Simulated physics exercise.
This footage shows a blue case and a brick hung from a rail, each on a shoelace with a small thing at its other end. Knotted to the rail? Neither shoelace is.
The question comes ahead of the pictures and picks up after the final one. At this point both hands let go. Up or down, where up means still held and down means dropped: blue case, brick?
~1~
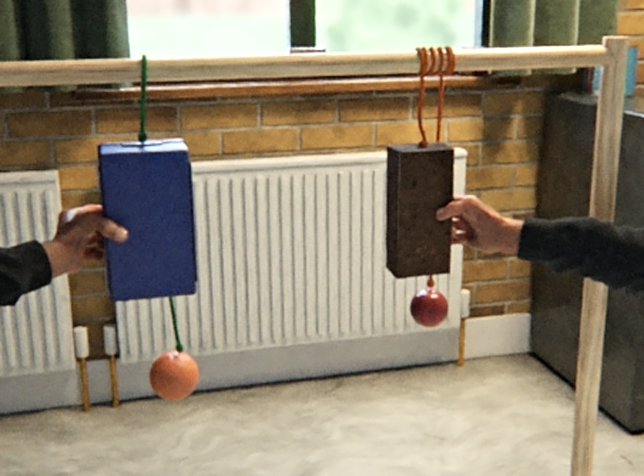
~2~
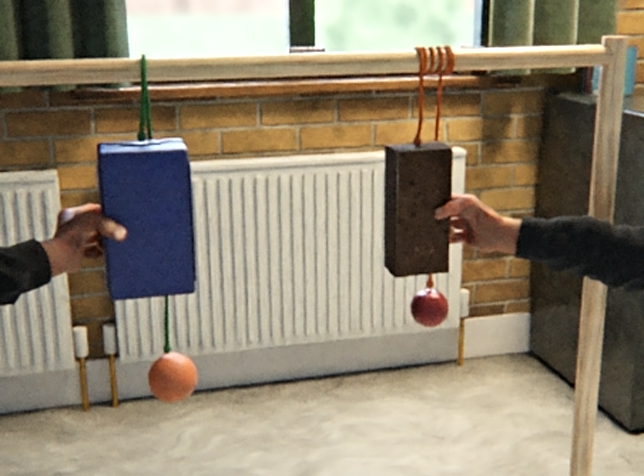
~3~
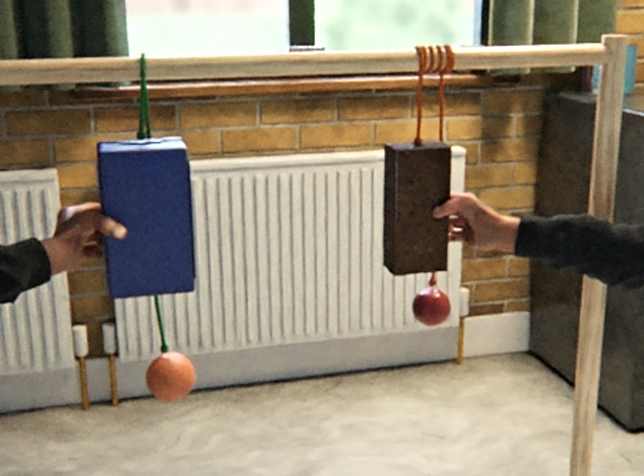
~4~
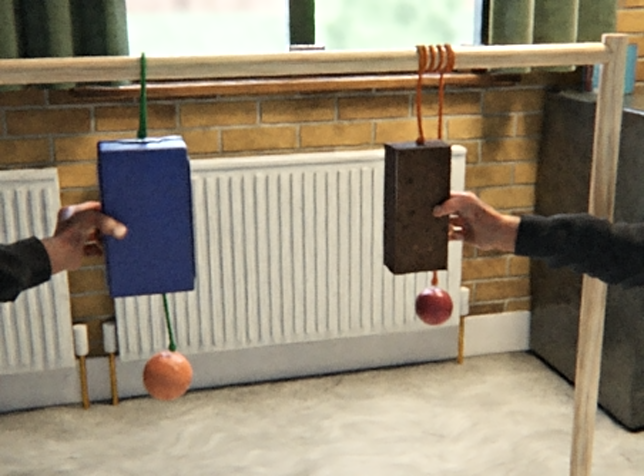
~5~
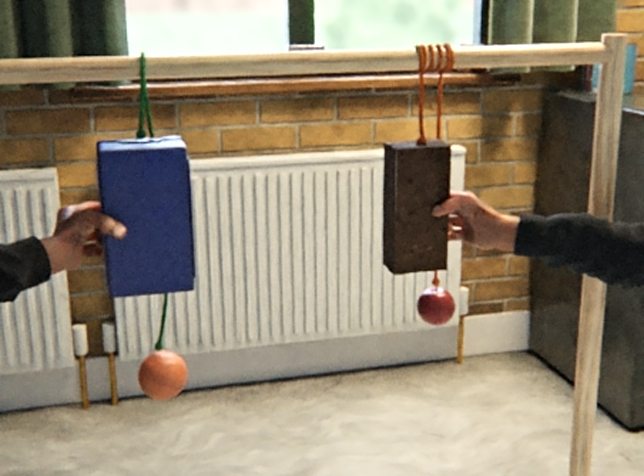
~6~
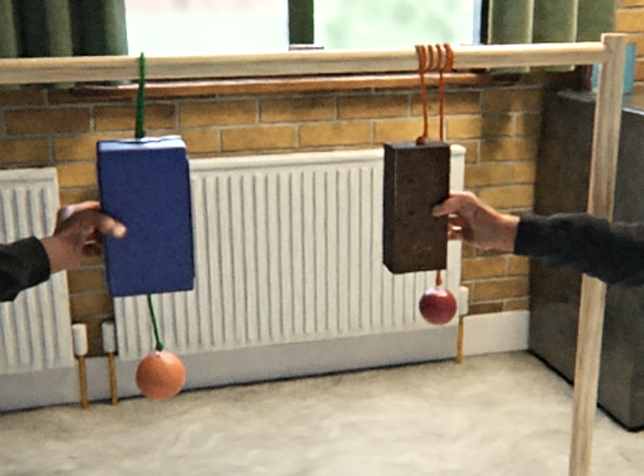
Blue case: Down; brick: Up.
Then, 0.58 s after the last picture, blue case on the floor; brick hanging near (420, 213).
At rest, blue case on the floor; brick hanging near (420, 213). The blue case runs down to the floor and the brick is held.
